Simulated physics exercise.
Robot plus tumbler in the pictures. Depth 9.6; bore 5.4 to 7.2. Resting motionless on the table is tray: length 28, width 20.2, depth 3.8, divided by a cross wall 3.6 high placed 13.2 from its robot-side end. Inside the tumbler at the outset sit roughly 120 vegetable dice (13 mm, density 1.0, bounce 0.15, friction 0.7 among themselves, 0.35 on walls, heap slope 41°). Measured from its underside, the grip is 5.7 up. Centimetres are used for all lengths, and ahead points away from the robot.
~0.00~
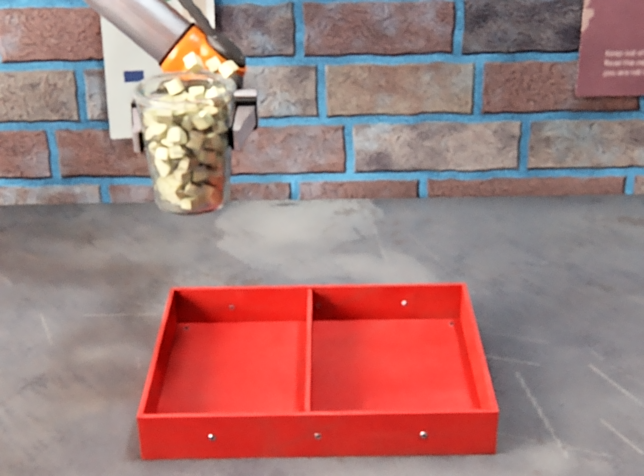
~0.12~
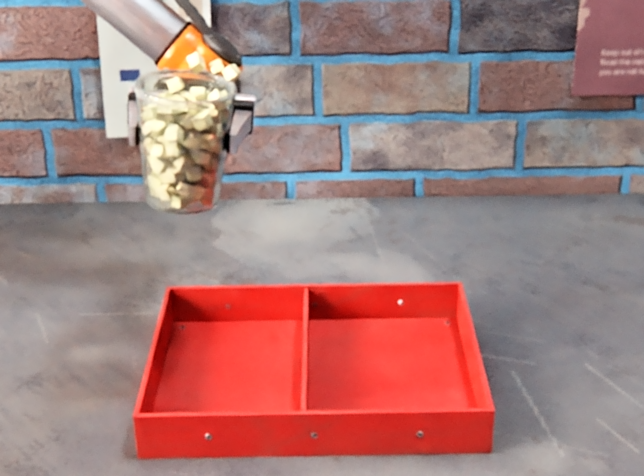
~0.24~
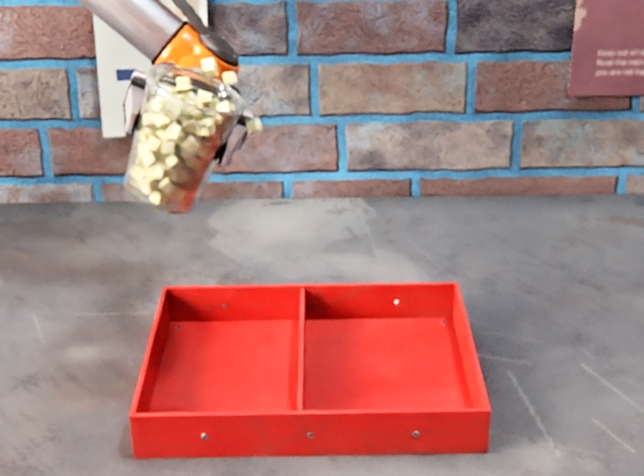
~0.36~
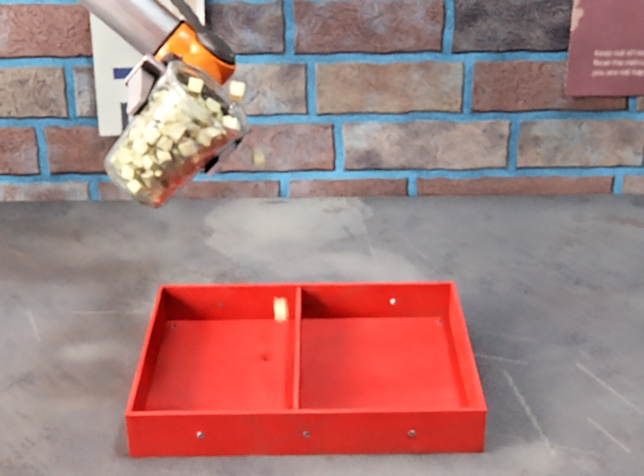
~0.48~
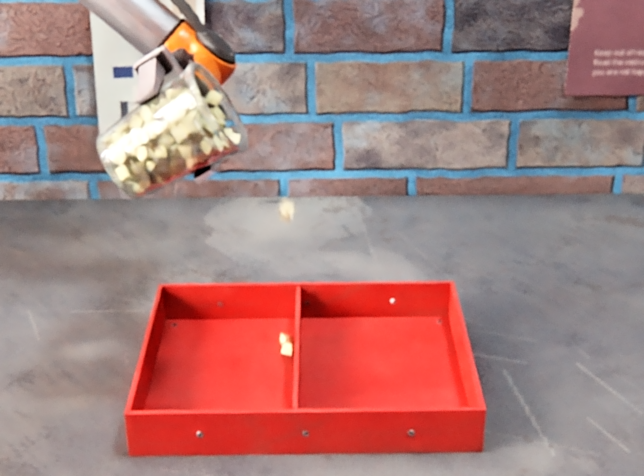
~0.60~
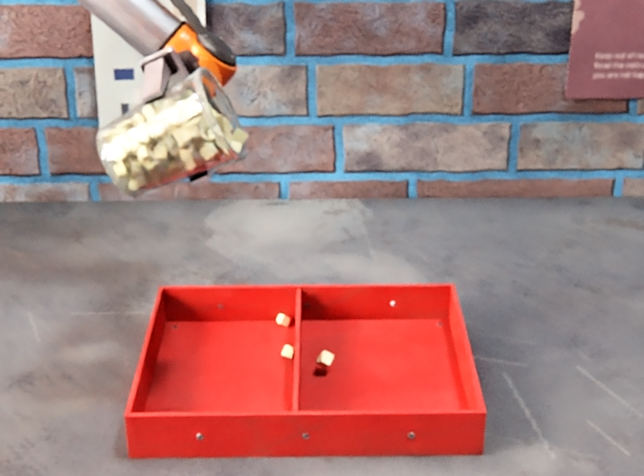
On a gray tabletop by a brick wall, a robot gripper tilted a clear tumbler of pale vegetable cubes over a still, divided red tray, and a few cubes dropped into its two sections.
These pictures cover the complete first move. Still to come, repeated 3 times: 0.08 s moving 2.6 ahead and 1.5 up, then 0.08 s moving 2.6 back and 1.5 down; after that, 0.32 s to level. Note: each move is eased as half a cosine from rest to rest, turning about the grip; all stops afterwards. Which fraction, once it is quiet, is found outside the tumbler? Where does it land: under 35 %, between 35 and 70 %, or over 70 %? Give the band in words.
It falls in the band between 35 and 70 %.
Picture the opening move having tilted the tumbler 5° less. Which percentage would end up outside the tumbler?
Roughly 55 percent then.
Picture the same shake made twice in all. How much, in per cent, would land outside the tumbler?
It would come to around 50 %.
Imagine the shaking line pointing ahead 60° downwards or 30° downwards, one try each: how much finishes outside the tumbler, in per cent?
Result: Approx. 10 % and 20 %, one try each.
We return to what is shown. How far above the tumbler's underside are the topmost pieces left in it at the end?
The top sits some 7.0 cm up.
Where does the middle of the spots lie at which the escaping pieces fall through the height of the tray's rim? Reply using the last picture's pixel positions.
They come down centred close to (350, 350).
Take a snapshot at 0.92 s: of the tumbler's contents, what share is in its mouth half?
Mouth half share: Roughly 70 %.
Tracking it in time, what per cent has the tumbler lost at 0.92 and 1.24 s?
The share out is 50 per cent at the earlier time and 60 per cent at the later one.
After 0.92 s, tilted 65° forward, highest piece 25 above the table; 61 in the tumbler, 43 in the far-side part, 3 in the robot-side part, 10 in flight or on a rim.
After 1.24 s, tilted 33° forward, highest piece 25 above the table; 56 in the far-side part, 48 in the tumbler, 9 in the robot-side part, 1 on the table or floor, 3 in flight or on a rim.
After 1.60 s, level, highest piece 26 above the table; 58 in the far-side part, 48 in the tumbler, 10 in the robot-side part, 1 on the table or floor.
After 2.65 s, level, highest piece 26 above the table; 58 in the far-side part, 48 in the tumbler, 10 in the robot-side part, 1 on the table or floor.
In the end, 58 in the far-side part, 48 in the tumbler, 10 in the robot-side part, 1 on the table or floor. That is 59 % outside the tumbler.
